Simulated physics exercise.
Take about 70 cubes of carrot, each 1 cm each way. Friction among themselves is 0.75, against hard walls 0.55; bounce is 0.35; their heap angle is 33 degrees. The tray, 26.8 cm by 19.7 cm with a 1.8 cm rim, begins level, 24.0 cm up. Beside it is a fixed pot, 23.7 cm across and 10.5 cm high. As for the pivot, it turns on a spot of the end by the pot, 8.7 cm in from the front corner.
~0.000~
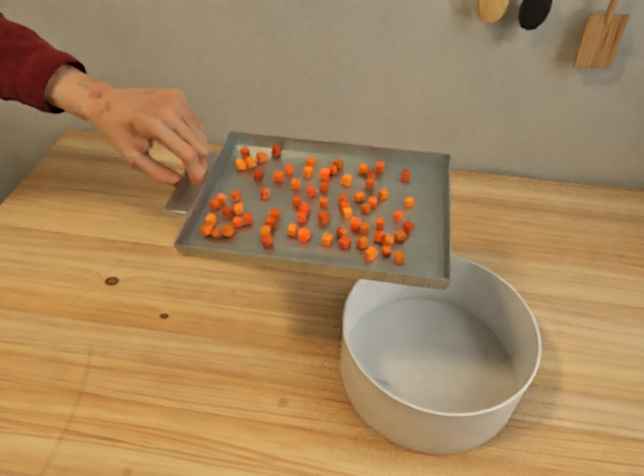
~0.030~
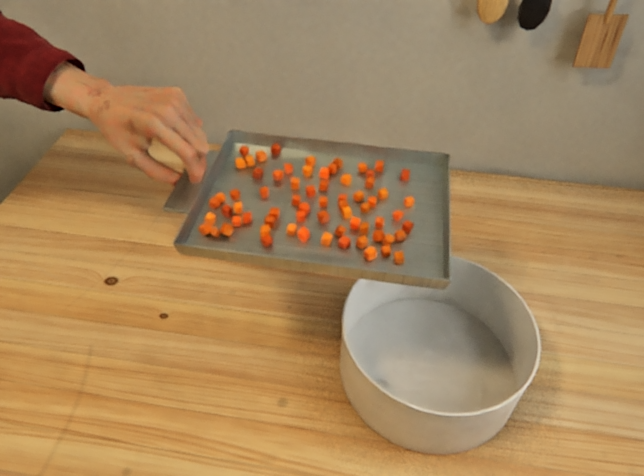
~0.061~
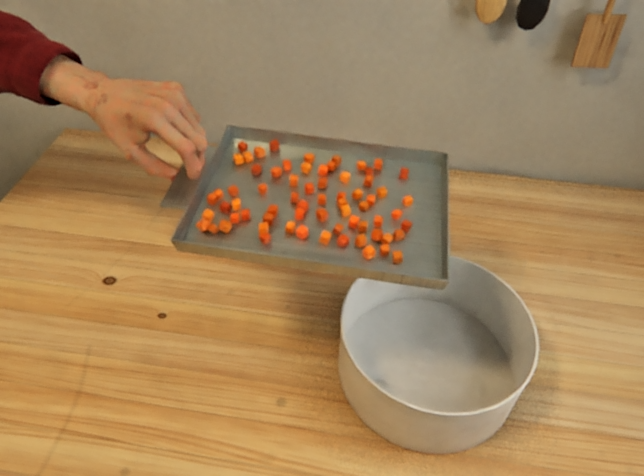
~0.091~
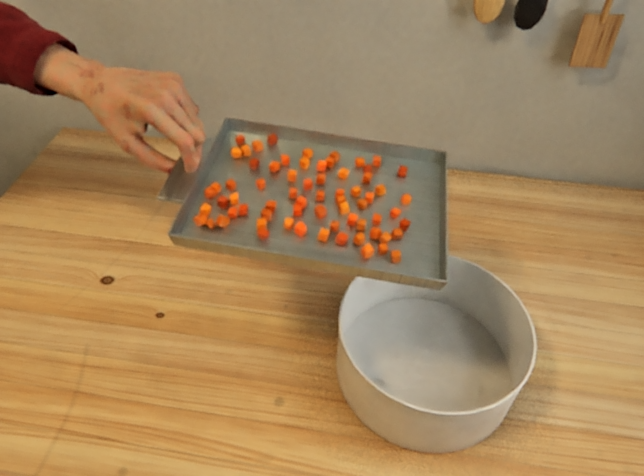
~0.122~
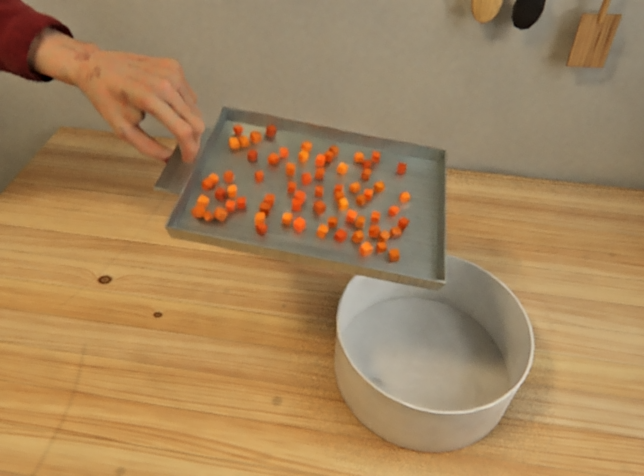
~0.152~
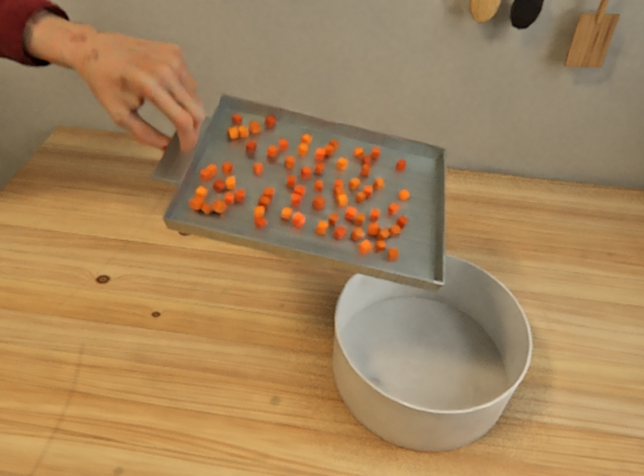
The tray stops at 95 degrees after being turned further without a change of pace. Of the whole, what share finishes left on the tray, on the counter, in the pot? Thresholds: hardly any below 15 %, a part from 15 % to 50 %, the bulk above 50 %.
In the end tray: Only a little; counter: Only a little; pot: The main mass.
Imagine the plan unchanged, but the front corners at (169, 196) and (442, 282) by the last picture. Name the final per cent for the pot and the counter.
Pot 95; counter 5.
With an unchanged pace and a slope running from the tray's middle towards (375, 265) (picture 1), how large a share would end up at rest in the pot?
80 %.
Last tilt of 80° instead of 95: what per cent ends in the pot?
About 75 in a hundred would end up in the pot.
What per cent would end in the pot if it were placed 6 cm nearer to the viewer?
In that setup it would come to near 100 per cent.
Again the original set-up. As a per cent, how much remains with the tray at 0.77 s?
Roughly 60 per cent.
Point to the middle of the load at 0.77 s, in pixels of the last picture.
My estimate is roughly (447, 288).
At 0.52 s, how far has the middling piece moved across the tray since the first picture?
It has moved some 4 cm from its start.
After 0.52 s, tilt 51 degrees; the tray holds 100 %, the pot 0 %.
Then, at 0.77 s, tilt 79 degrees; the tray holds 60 %, the pot 5 %.
After 1.13 s, tilt 95 degrees; the tray holds 20 %, the pot 80 %.
In the end, at 2.2 s, tray 0 %, counter 0 %, pot 95 %.
